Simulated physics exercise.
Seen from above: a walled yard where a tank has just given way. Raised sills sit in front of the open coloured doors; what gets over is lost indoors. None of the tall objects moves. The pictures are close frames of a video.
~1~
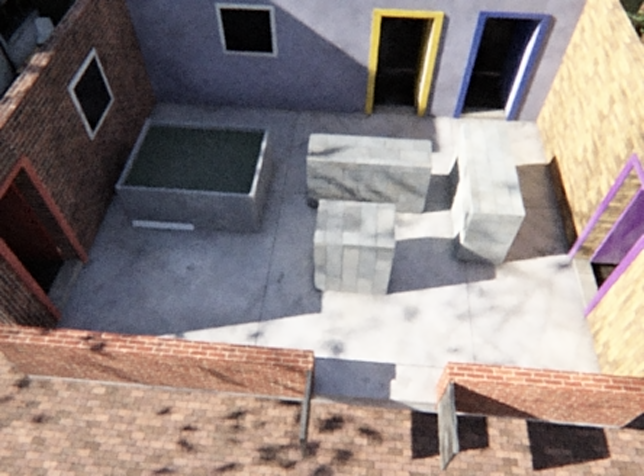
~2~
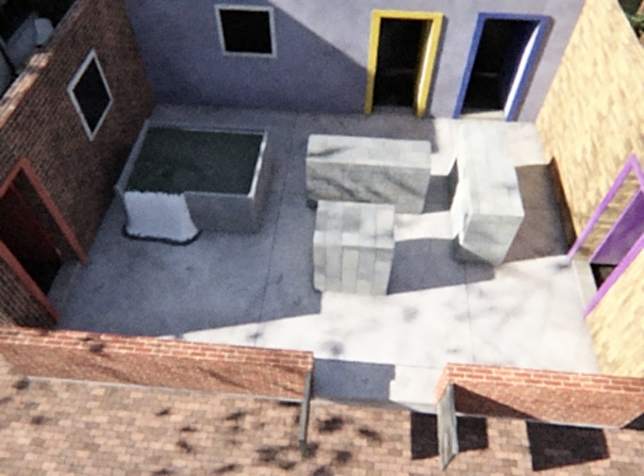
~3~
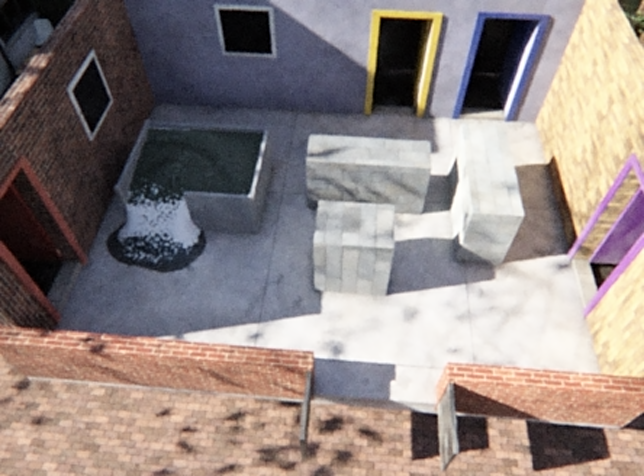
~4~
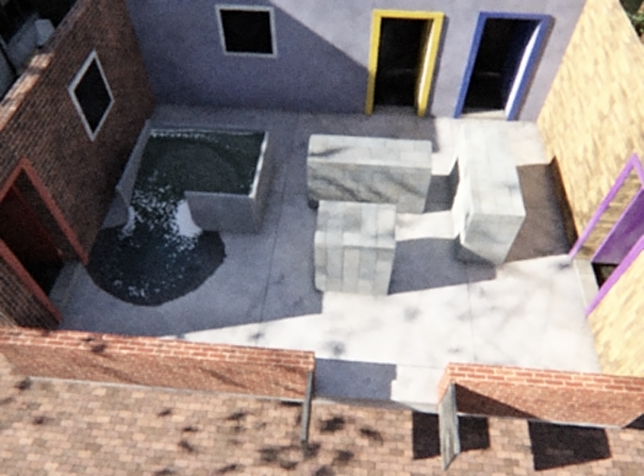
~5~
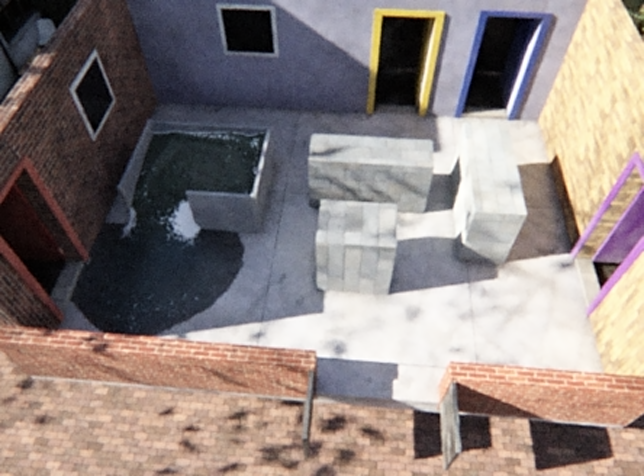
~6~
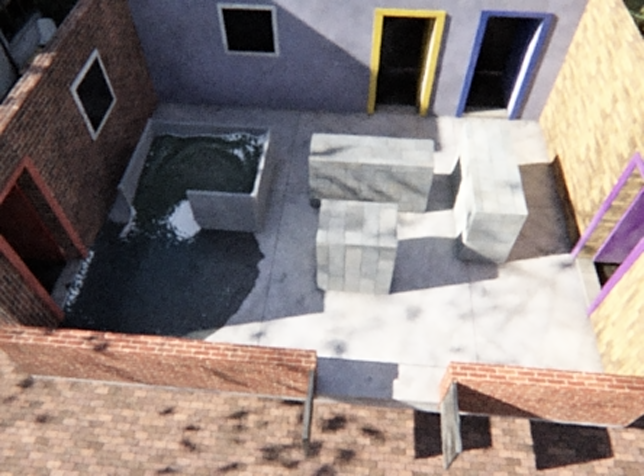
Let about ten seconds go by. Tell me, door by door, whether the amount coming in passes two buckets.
Yellow door: Within the cap. Red door: Over the cap. Blue door: Within the cap. Purple door: Over the cap.
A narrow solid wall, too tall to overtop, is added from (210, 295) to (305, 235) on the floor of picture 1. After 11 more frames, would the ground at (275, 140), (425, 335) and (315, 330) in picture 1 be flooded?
Log, spots one to three: Spared; spared; swamped.
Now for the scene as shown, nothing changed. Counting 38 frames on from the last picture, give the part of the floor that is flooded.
My guess is around 65 in a hundred.
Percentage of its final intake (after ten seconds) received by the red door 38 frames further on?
Close to 100 %.
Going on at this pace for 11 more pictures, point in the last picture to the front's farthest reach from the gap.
About (416, 382).
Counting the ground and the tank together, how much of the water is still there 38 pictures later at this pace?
Estimate: Close to 86 %.
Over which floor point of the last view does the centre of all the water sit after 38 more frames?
About (277, 266).
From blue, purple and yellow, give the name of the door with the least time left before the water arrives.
I'd go with the door marked purple.
A moment on, water covers 15 % of the floor; the yellow door not reached, the red door under two buckets in, the blue door not reached, the purple door not reached.
Next, water covers 25 % of the floor; the yellow door not reached, the red door over two buckets in, the blue door not reached, the purple door not reached.
Then, water covers 45 % of the floor; the yellow door not reached, the red door far over two buckets in, the blue door not reached, the purple door not reached.
Later, water covers 65 % of the floor; the yellow door not reached, the red door far over two buckets in, the blue door not reached, the purple door over two buckets in.
In the end, water covers 90 % of the floor; the yellow door wet at the sill, nothing in, the red door far over two buckets in, the blue door wet at the sill, nothing in, the purple door far over two buckets in.
